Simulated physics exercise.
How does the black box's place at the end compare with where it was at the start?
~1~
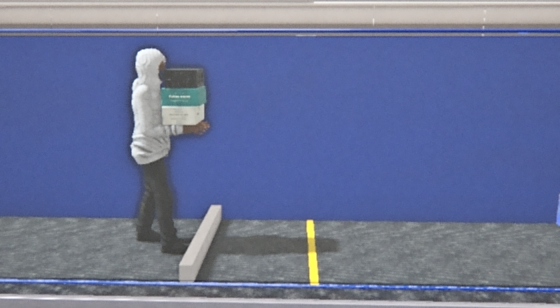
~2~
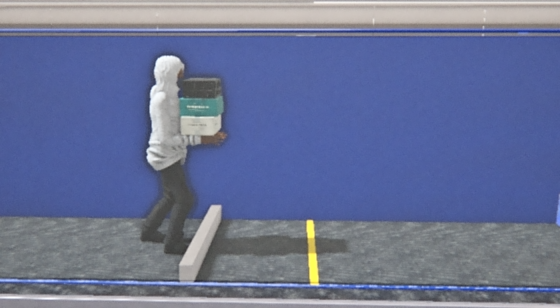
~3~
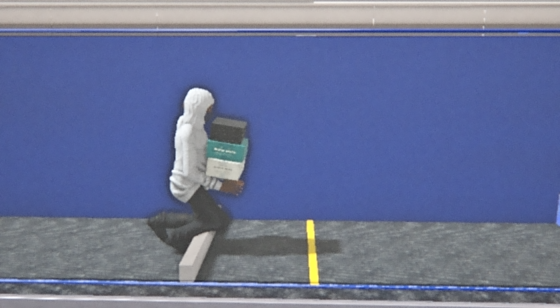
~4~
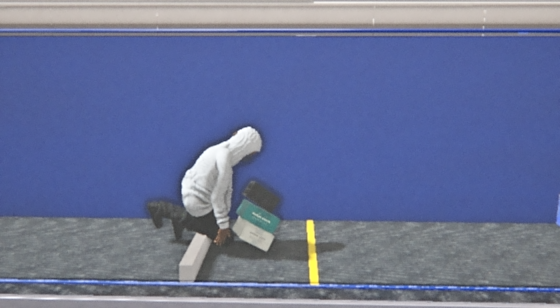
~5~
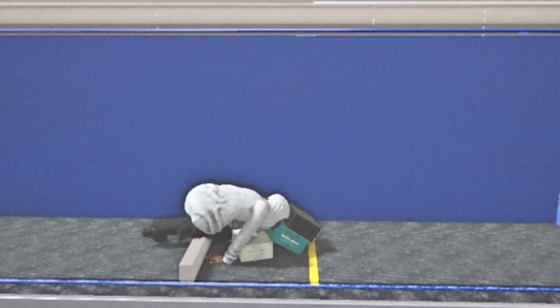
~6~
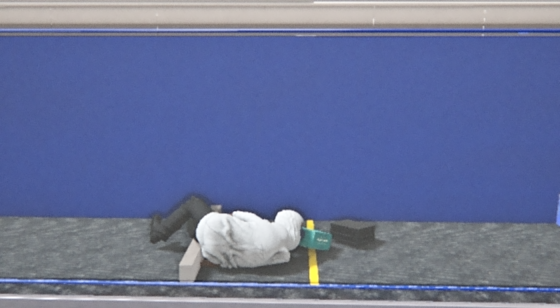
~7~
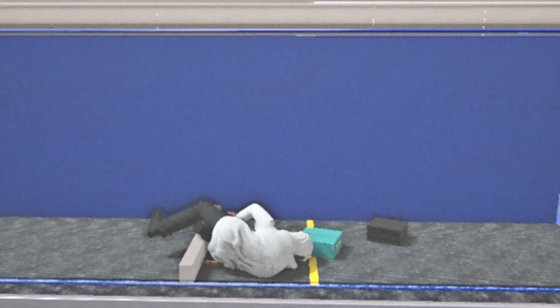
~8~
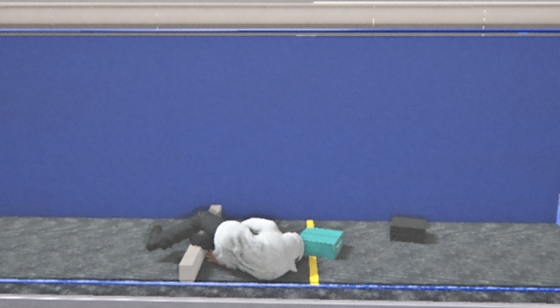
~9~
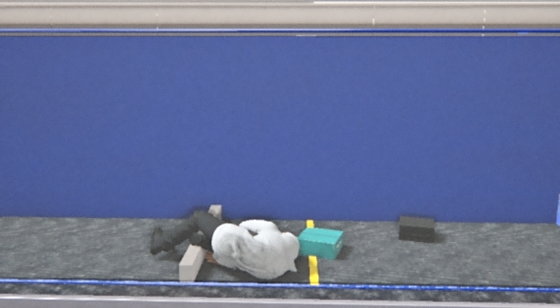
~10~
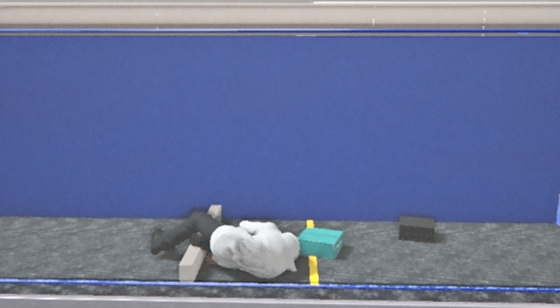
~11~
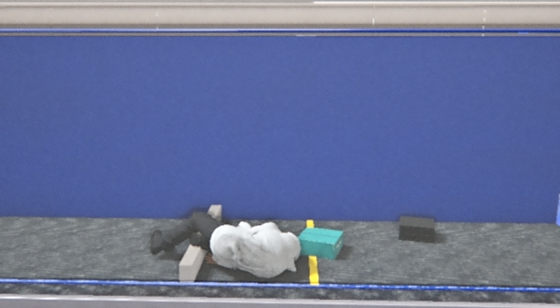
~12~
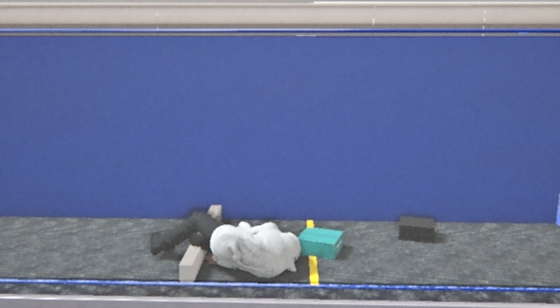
At the start it is on top of the stack in the hooded figure's arms, left of the yellow line. At the end it lies on the ground by itself, well to the right of the line.
